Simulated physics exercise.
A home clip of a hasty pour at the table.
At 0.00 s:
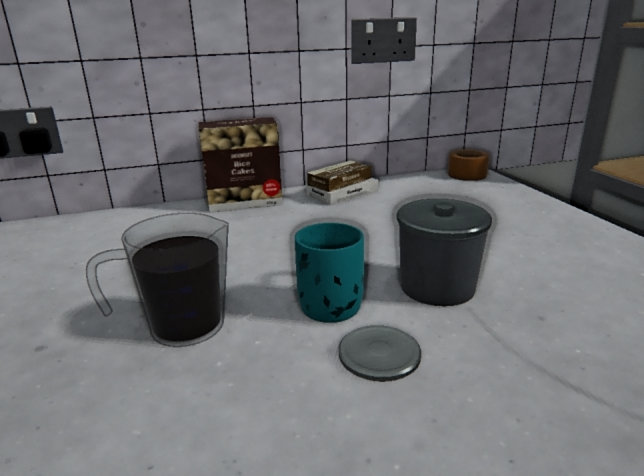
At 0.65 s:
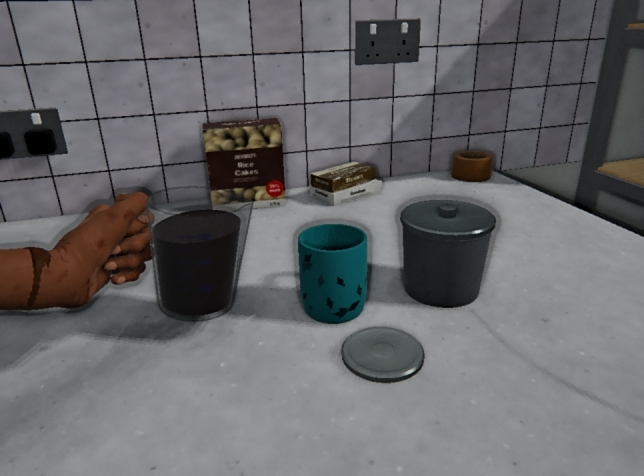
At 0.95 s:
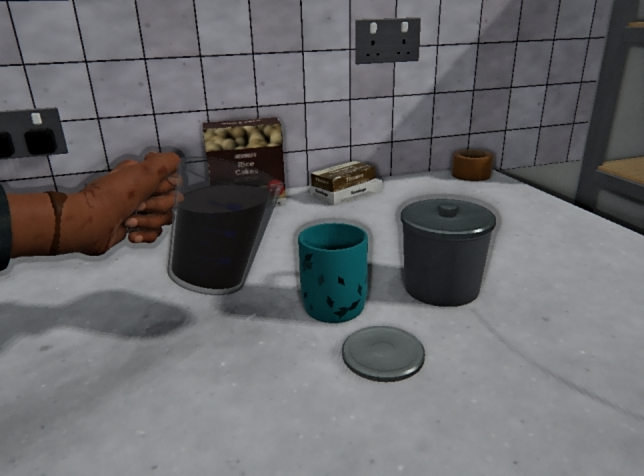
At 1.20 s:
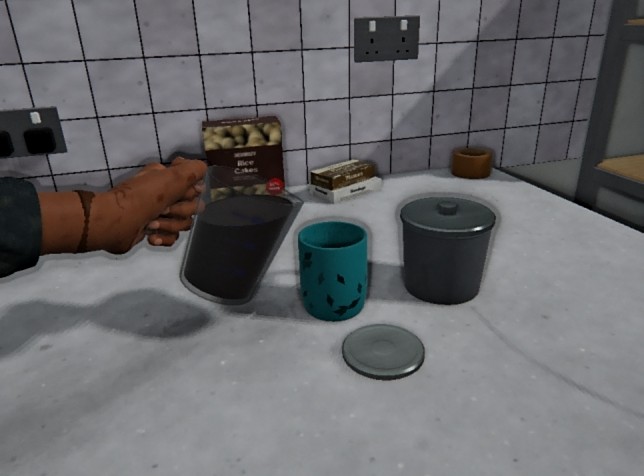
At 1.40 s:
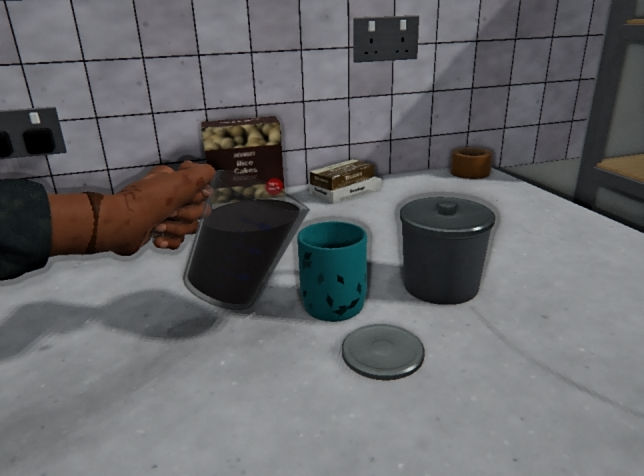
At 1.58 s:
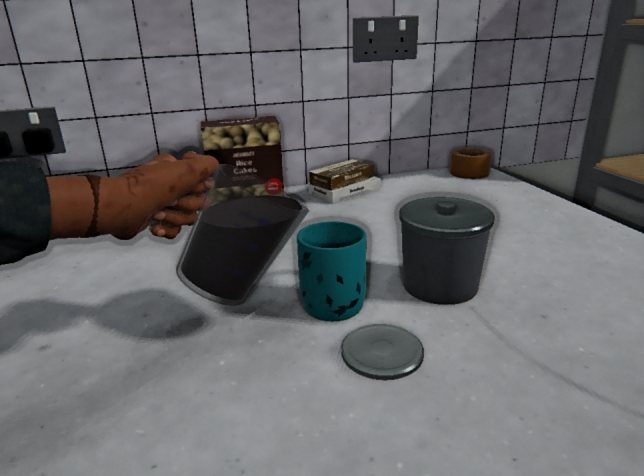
A hand lifting a clear jug of dark liquid off a grey worktop and tilting it rightward beside an open teal mug.
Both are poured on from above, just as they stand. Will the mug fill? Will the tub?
The mug fills up; the tub lets it run off outside.
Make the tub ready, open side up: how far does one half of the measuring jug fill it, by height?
I make it 40 per cent.
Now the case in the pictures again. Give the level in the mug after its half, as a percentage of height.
Near 65 in a hundred.
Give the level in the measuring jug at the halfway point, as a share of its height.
Some 40 per cent.
After 2.3 s, the coffee goes into the mug.
After 3.2 s, it hits the lid of the tub and runs off.
After 4.6 s, the mug has its share inside; the tub is empty, in a puddle.
